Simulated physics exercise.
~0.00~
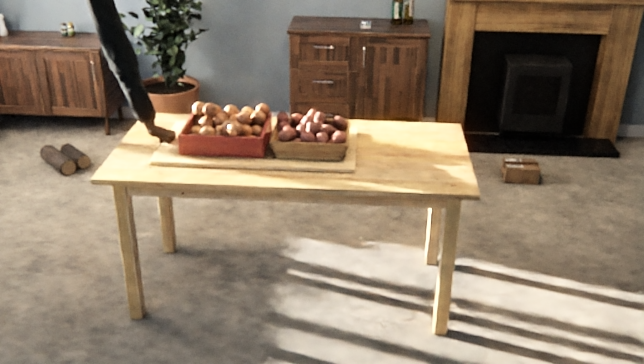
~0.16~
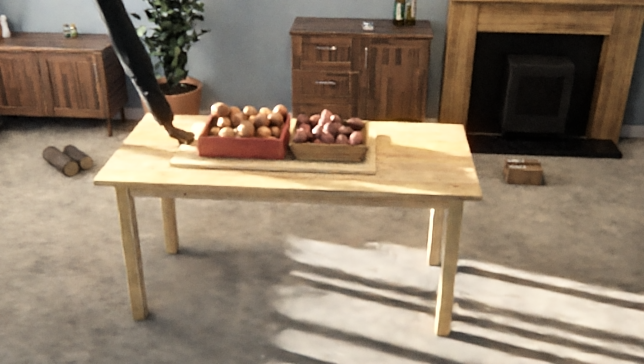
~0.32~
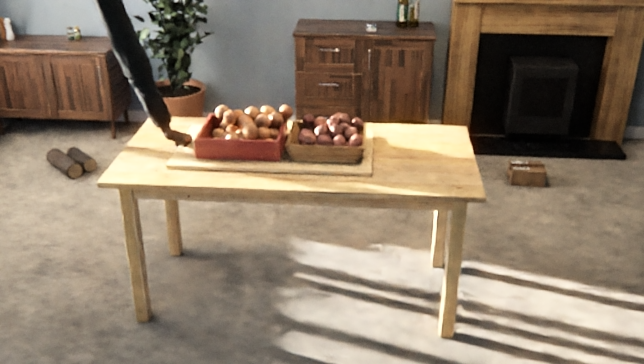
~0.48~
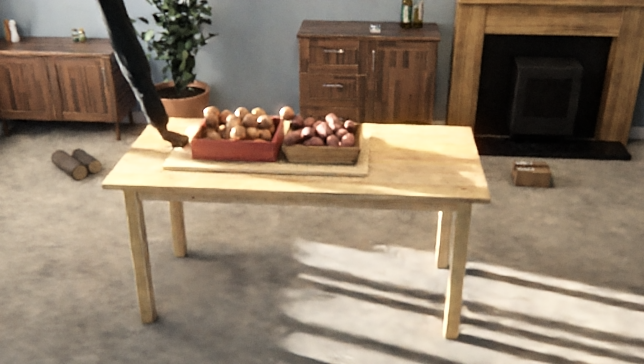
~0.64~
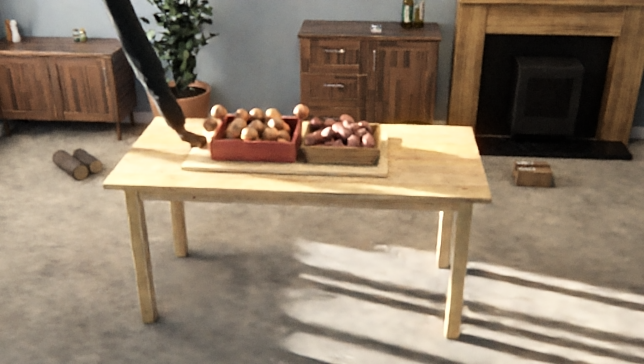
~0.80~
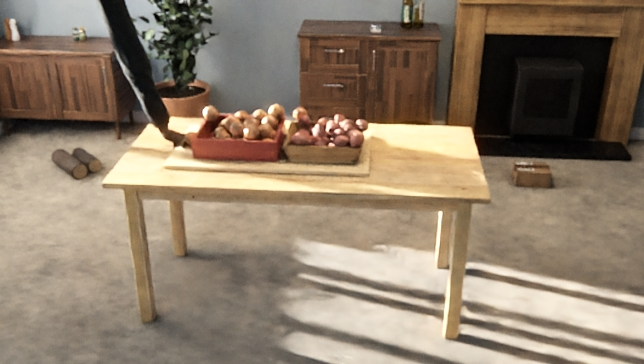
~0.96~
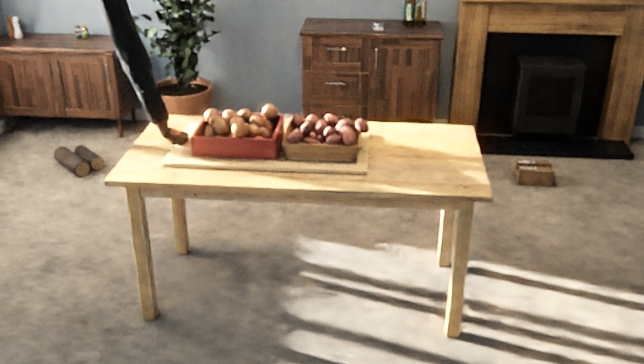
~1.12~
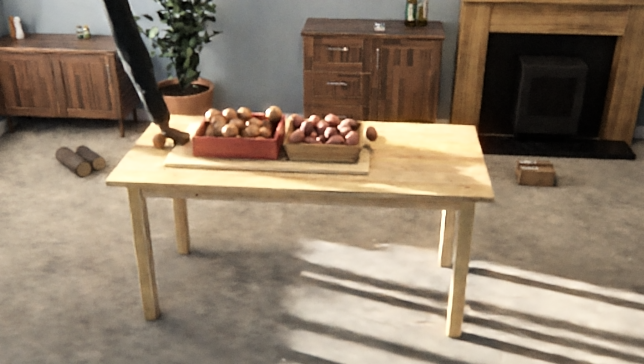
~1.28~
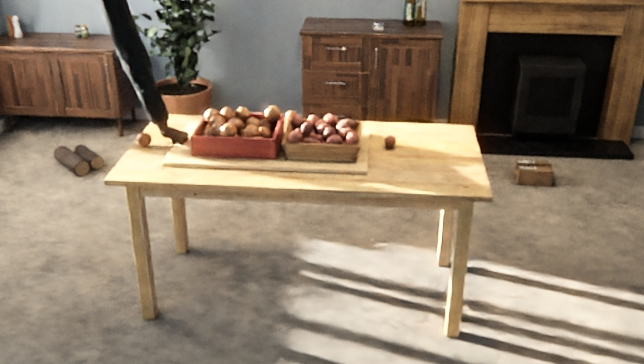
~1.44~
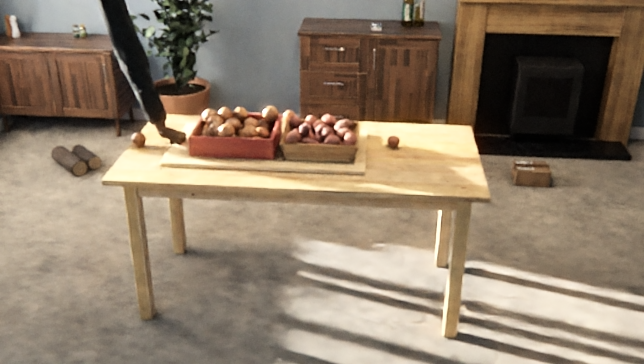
The clip opens on a pale wooden table in a living room, where a dark-sleeved arm reaches down to a board carrying a red tray heaped with onions and a wooden tray of red potatoes. The hand jerks the board right, then draws it back left, and the loose heaps shift. It shoves the board right again and pulls it back once more, after which the board stays almost still. An onion rolls away to the left past the hand, while a red potato drops off the right side and rolls across the tabletop. At the end, both lie on the table on opposite sides of the still well-filled trays.
